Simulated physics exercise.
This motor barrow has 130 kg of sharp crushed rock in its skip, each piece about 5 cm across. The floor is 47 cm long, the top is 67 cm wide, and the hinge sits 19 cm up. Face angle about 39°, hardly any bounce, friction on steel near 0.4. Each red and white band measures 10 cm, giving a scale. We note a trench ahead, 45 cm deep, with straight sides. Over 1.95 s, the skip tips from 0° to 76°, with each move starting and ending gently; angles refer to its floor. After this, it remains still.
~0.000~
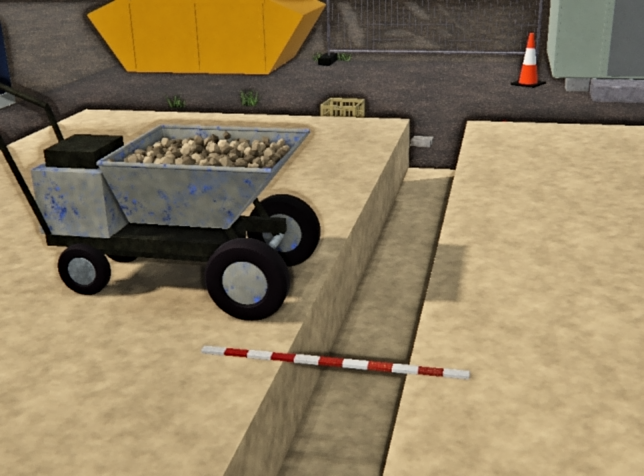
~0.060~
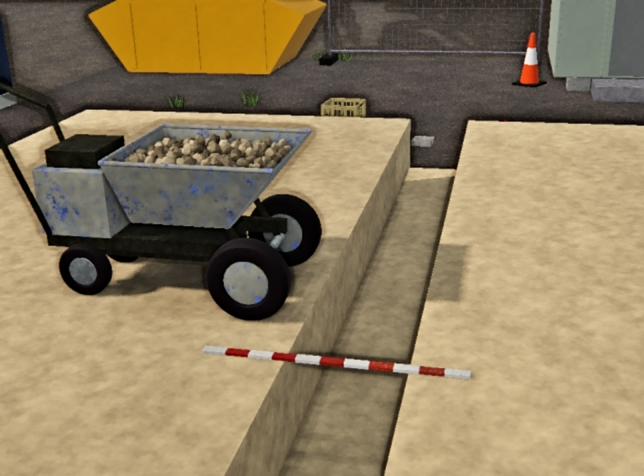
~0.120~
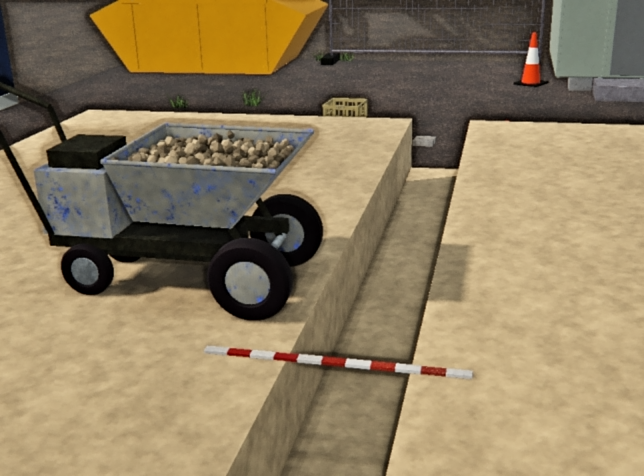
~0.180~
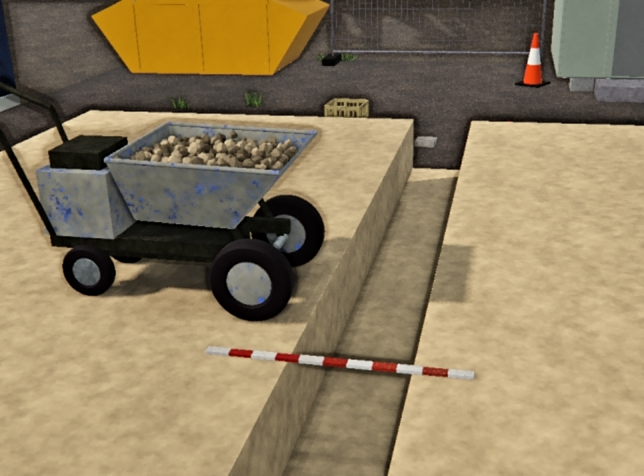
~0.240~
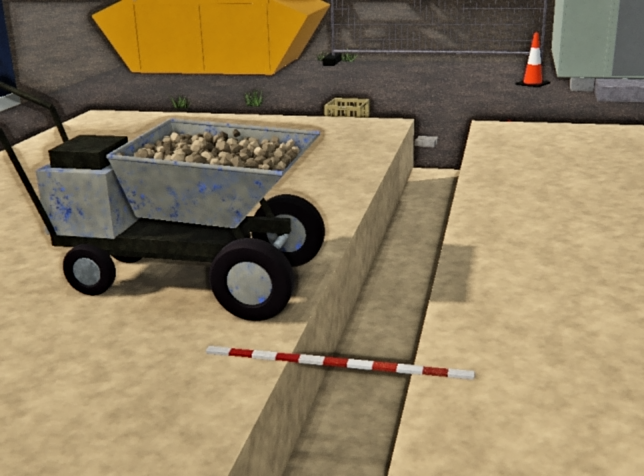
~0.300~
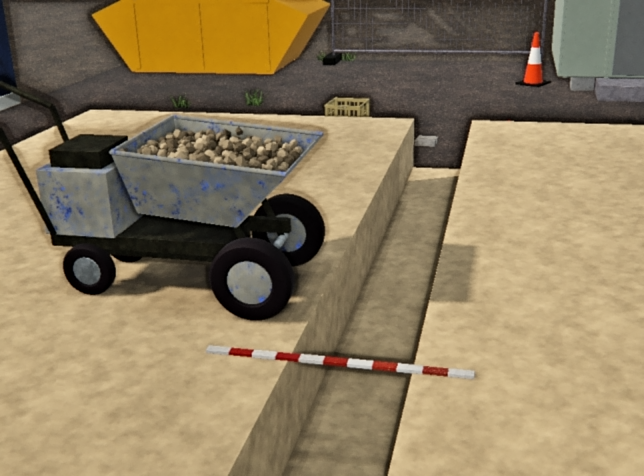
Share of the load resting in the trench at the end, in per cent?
83 per cent.
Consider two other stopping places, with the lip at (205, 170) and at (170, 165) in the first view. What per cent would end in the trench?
I'd expect close to 100 per cent at the first and 80 per cent at the second.
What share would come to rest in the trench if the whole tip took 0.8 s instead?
That works out at about 65 in a hundred.
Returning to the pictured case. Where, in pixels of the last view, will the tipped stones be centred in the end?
The tipped stones centre close to (405, 367).
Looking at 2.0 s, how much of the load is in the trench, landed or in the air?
By that moment, roughly 35 per cent of the load.
After 1.5 s the floor is at 64°; 100 % in the skip; the foremost stones are at (383, 251).
After 2.0 s the floor is at 76°; 51 % in the skip, 37 % in the trench, 11 % past the trench; the foremost stones are at (511, 313).
After 2.4 s the floor is at 76°; 21 % in the skip, 63 % in the trench, 17 % past the trench; the foremost stones are at (539, 310).
After 4.3 s the floor is at 76°; 0 % in the skip, 83 % in the trench, 17 % past the trench; the foremost stones are at (541, 305).
